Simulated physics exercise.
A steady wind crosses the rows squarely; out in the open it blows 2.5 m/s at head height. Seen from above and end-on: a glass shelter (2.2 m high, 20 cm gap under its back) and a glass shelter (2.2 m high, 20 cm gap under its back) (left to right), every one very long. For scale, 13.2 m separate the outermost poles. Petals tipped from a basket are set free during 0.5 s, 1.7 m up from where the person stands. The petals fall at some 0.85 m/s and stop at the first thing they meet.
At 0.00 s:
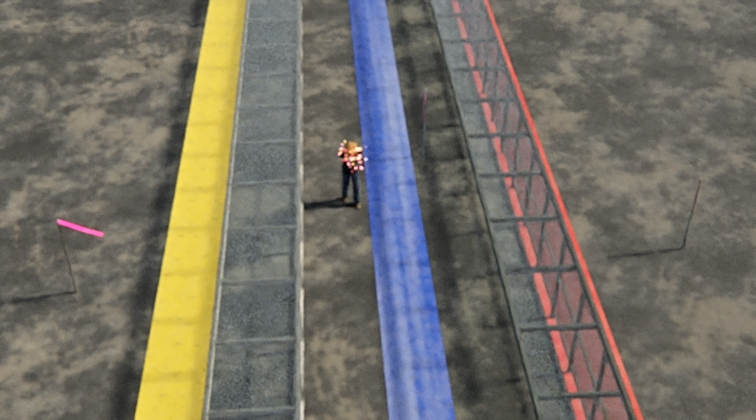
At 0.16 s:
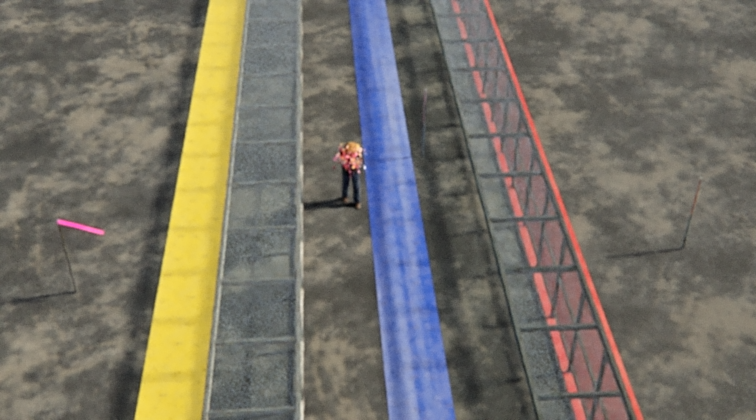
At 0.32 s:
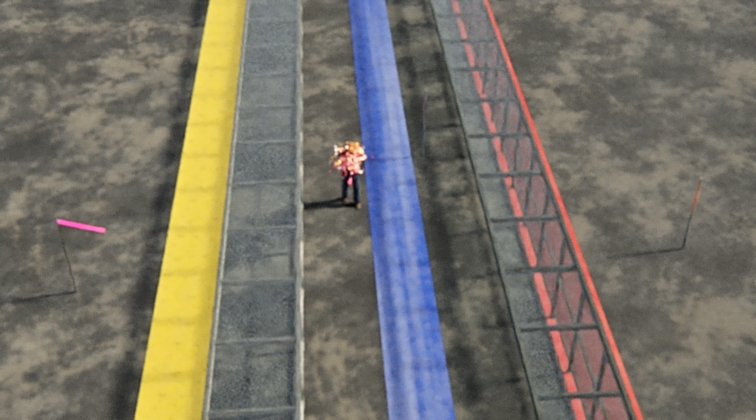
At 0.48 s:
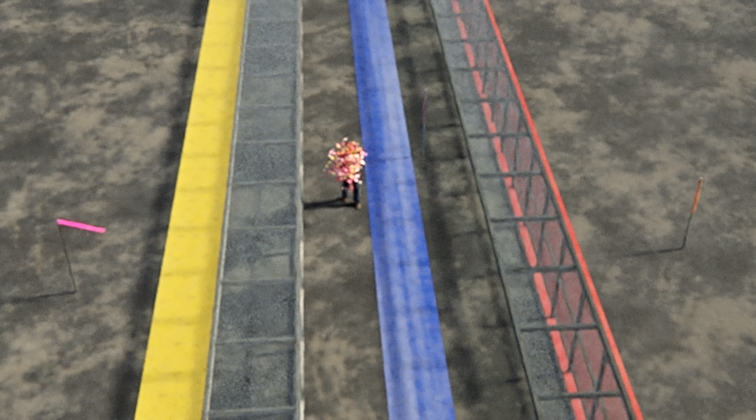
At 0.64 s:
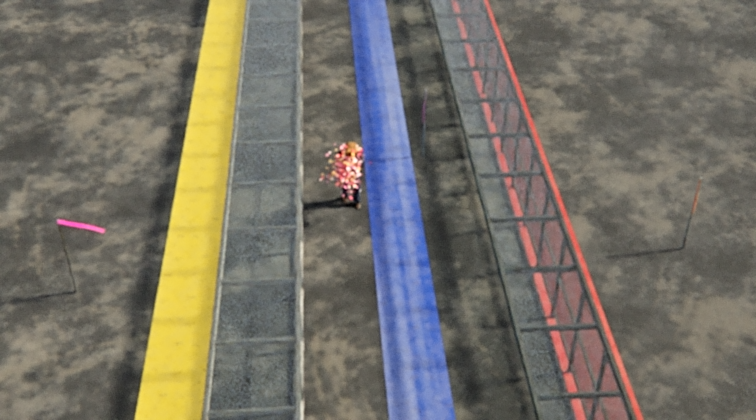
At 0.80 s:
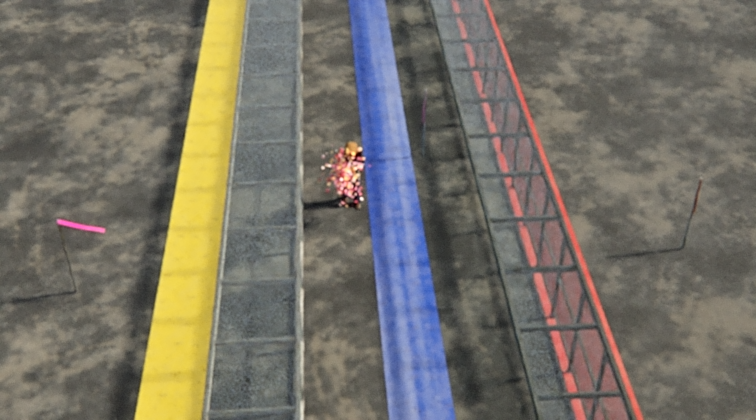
At first, a clump of pale petals surrounds the upper body of a person standing between the left long, gridded shelter and a blue strip. The petals then loosen into a speckled cloud, spreading downward and slightly left past the person's legs, while a pink ribbon keeps streaming rightward at left.
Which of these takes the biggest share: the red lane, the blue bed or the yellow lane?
It is blue that catches most.
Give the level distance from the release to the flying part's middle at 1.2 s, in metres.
About 0.0 m.
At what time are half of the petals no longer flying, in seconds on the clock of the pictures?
At about 2.0 s.
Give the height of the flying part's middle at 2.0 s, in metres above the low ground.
Roughly 0.4 m up.
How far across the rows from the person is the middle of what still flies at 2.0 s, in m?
About 0.0 m.
After 1.2 s, 1 % is no longer flying here, and 0 % lies on the yellow lane, 0 % on the blue bed and 0 % on the red lane; the middle of what still flies is 0.8 m above the low ground, near (342, 189).
After 2.0 s, 46 % is no longer flying here, and 0 % lies on the yellow lane, 5 % on the blue bed and 0 % on the red lane; the middle of what still flies is 0.3 m above the low ground, near (342, 206).
After 3.5 s, 96 % is no longer flying here, and 0 % lies on the yellow lane, 20 % on the blue bed and 0 % on the red lane.
After 8.0 s, 100 % is no longer flying here, and 0 % lies on the yellow lane, 21 % on the blue bed and 0 % on the red lane.
After 45.0 s, 100 % is no longer flying here, and 0 % lies on the yellow lane, 21 % on the blue bed and 0 % on the red lane.
